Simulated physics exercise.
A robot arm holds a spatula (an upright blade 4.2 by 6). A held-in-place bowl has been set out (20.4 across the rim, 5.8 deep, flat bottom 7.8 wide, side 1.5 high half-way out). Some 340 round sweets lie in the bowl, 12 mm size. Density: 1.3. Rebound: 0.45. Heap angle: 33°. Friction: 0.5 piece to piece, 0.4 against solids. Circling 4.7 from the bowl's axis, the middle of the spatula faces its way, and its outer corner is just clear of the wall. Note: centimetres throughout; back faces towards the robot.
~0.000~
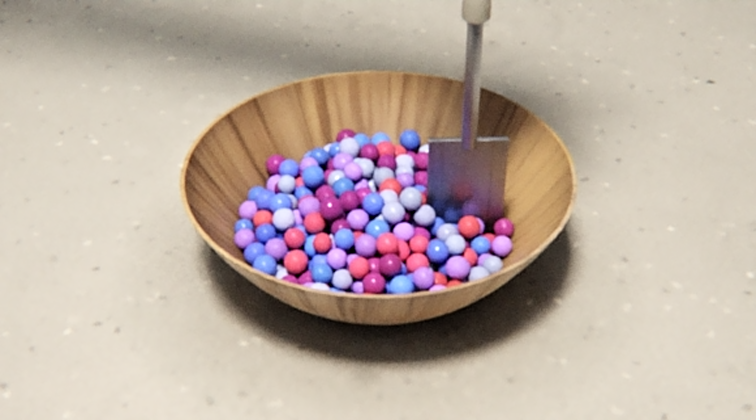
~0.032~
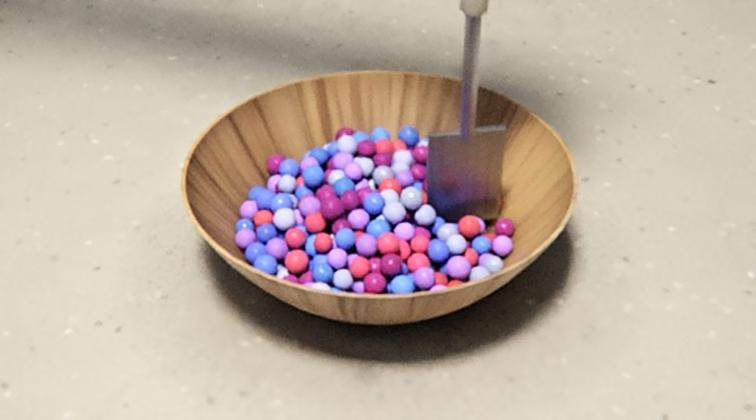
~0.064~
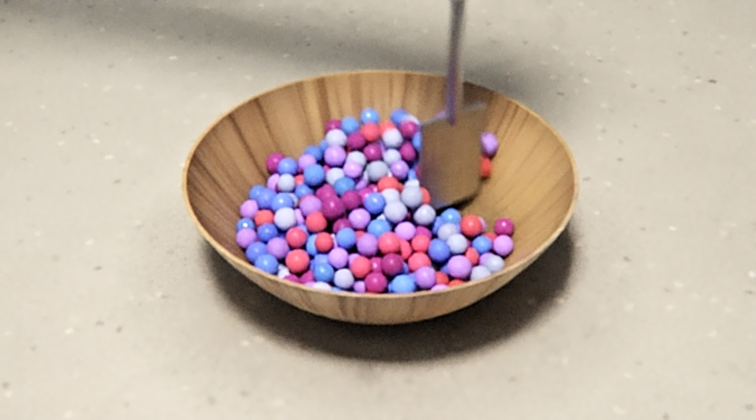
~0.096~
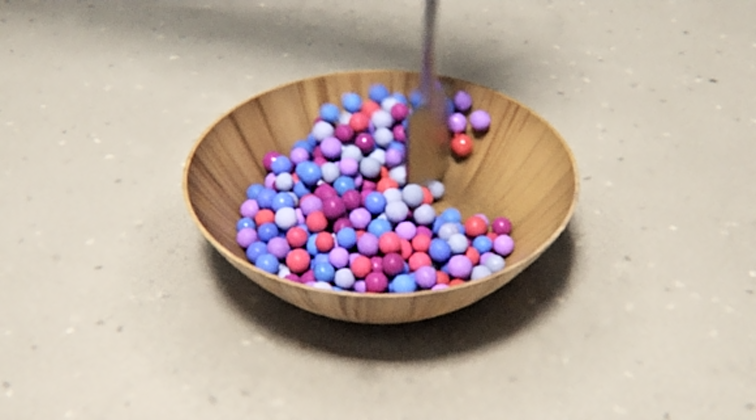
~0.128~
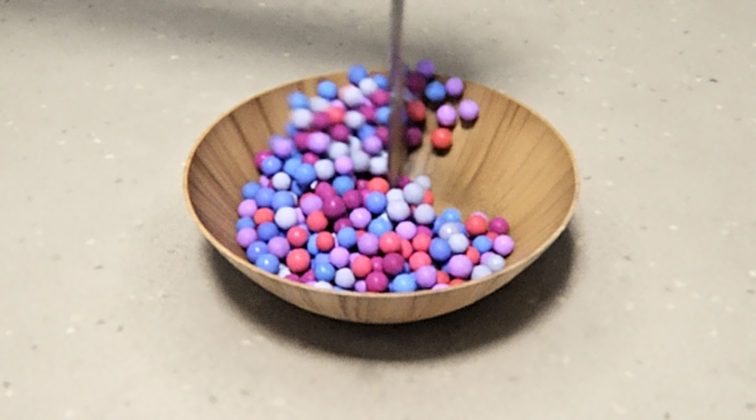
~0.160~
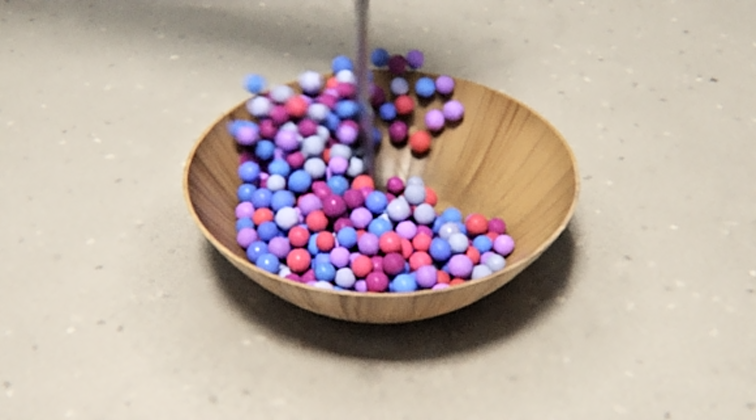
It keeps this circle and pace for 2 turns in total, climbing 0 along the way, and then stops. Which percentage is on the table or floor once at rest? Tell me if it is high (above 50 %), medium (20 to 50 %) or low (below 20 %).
It is medium, 20 to 50 %.
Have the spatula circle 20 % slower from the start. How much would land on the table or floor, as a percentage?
Estimated share: Near 25 %.
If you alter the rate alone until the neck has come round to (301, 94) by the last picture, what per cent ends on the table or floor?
Close to 60 in a hundred.
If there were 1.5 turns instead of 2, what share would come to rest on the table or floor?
Estimate: Near 30 %.
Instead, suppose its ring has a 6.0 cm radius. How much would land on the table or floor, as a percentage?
That would give close to 35 per cent.
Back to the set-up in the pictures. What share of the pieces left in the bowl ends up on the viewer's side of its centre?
Around 40 per cent of what the bowl keeps.
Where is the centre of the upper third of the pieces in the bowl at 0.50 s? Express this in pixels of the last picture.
The top third is centred near (512, 190) in the last picture.
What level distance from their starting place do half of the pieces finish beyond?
Something near 12 cm, measured level.
By 0.50 s, 343° round, highest piece 9 above the table; 271 in the bowl, 58 on the table or floor, 15 in flight or on the tool.
By 0.83 s, 225° round, highest piece 7 above the table; 240 in the bowl, 99 on the table or floor, 5 in flight or on the tool.
By 1.20 s, 0° round, highest piece 6 above the table; 225 in the bowl, 119 on the table or floor.
By 1.90 s, 0° round, highest piece 6 above the table; 225 in the bowl, 119 on the table or floor.
Final count, 225 in the bowl, 119 on the table or floor. That is 35 % on the table or floor.
